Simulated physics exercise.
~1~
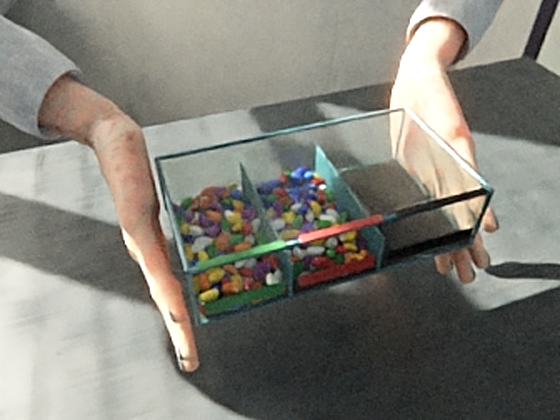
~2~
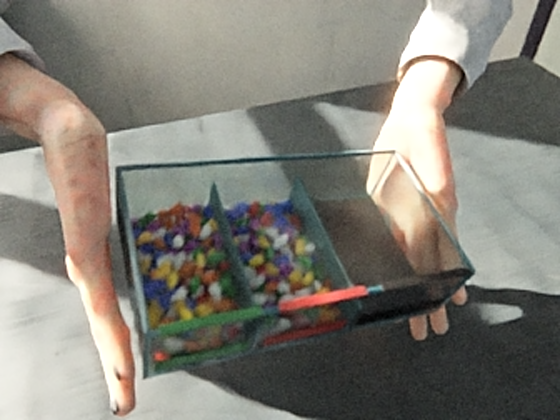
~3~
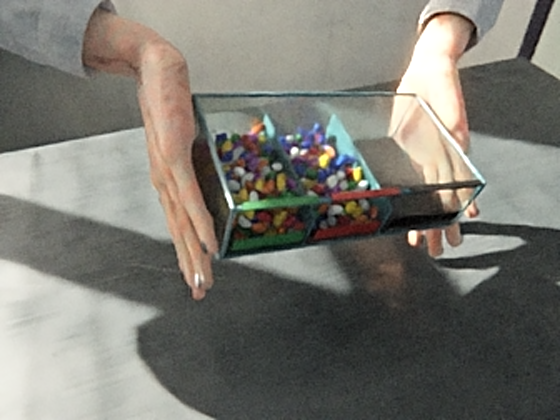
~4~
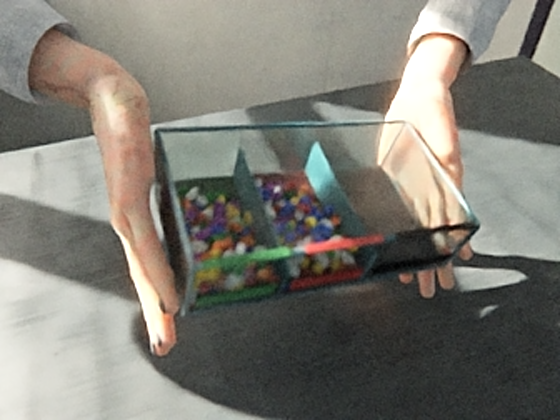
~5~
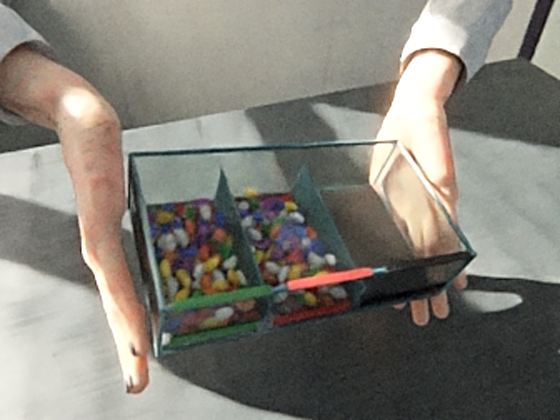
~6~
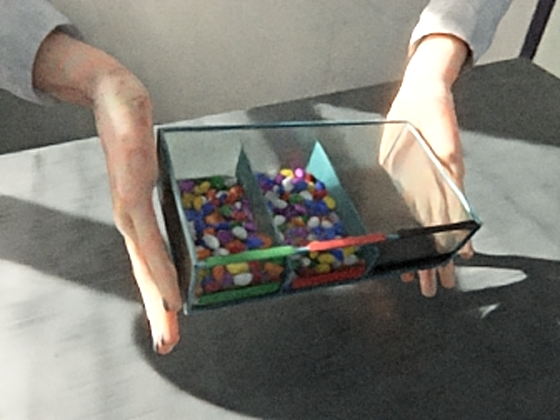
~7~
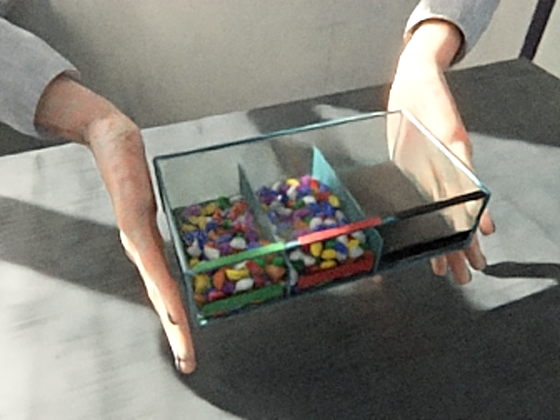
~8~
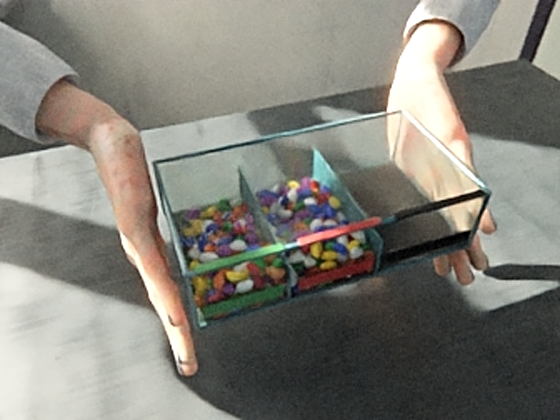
In this clip, two hands hold a clear lidded box of colourful jelly beans above a grey table, tilt it slightly, shake it back and forth, then bring it level again, with the beans still in the green and red sections and the black one empty.
